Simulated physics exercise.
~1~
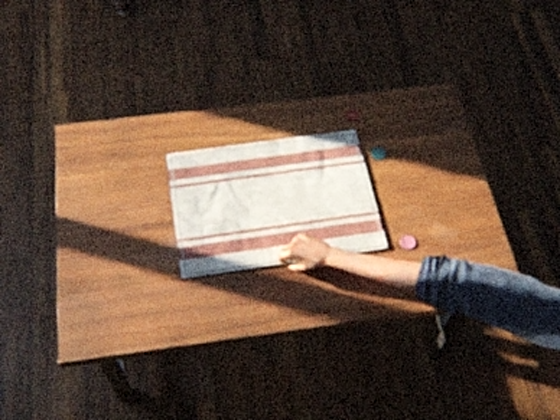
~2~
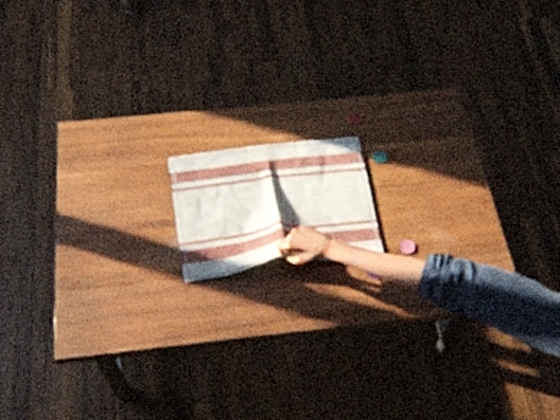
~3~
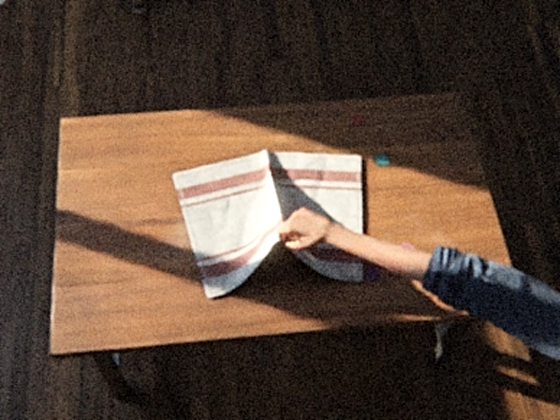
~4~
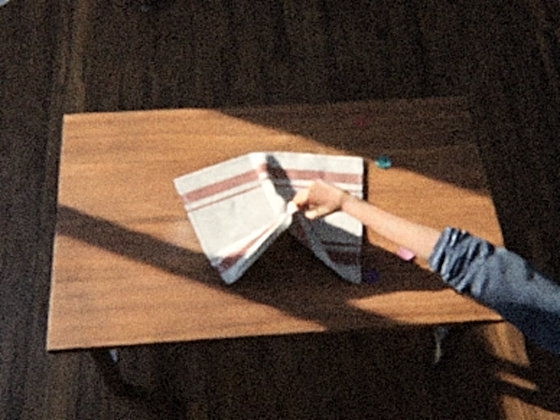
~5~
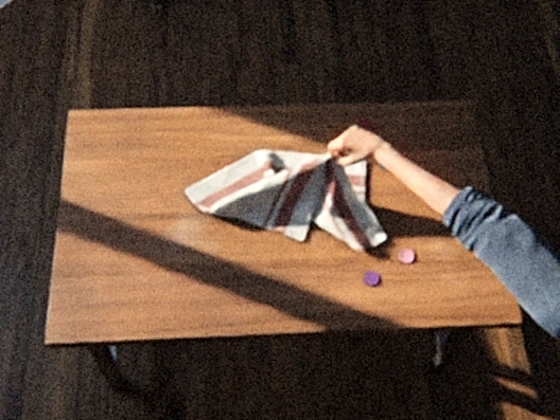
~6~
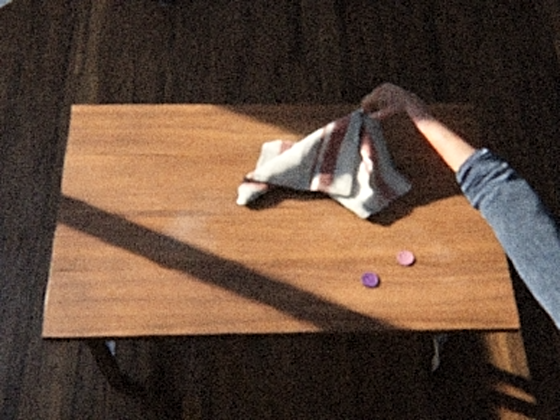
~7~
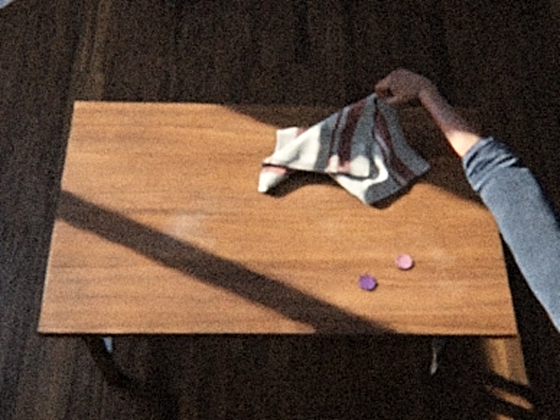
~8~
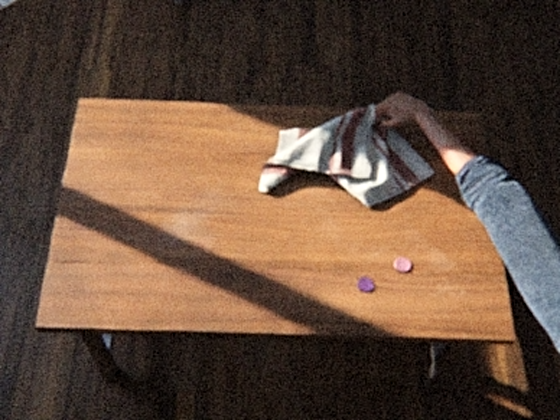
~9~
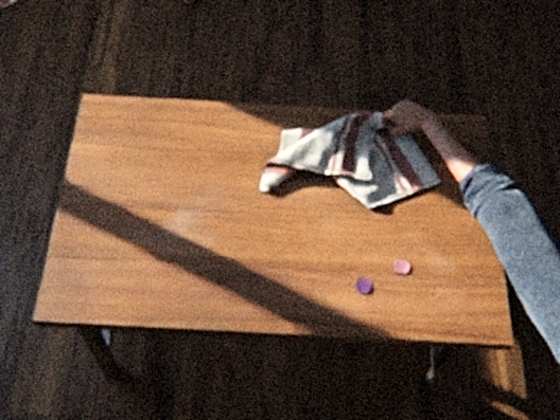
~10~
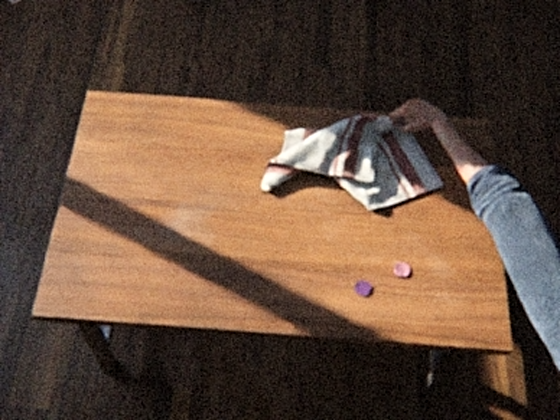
On a wooden workbench crossed by bands of shadow, a pale hand towel with reddish stripes lies flat, with a few small coloured pieces near its right side. A hand reaching in from the right pinches the towel's near edge and raises it into a peak. The hand carries it back across the cloth, then up and to the right, so the towel folds and trails behind. It then lowers the bunched cloth slightly near the far right edge. The towel ends crumpled there, with the hand still beside it and the pink lid and purple button in the open.
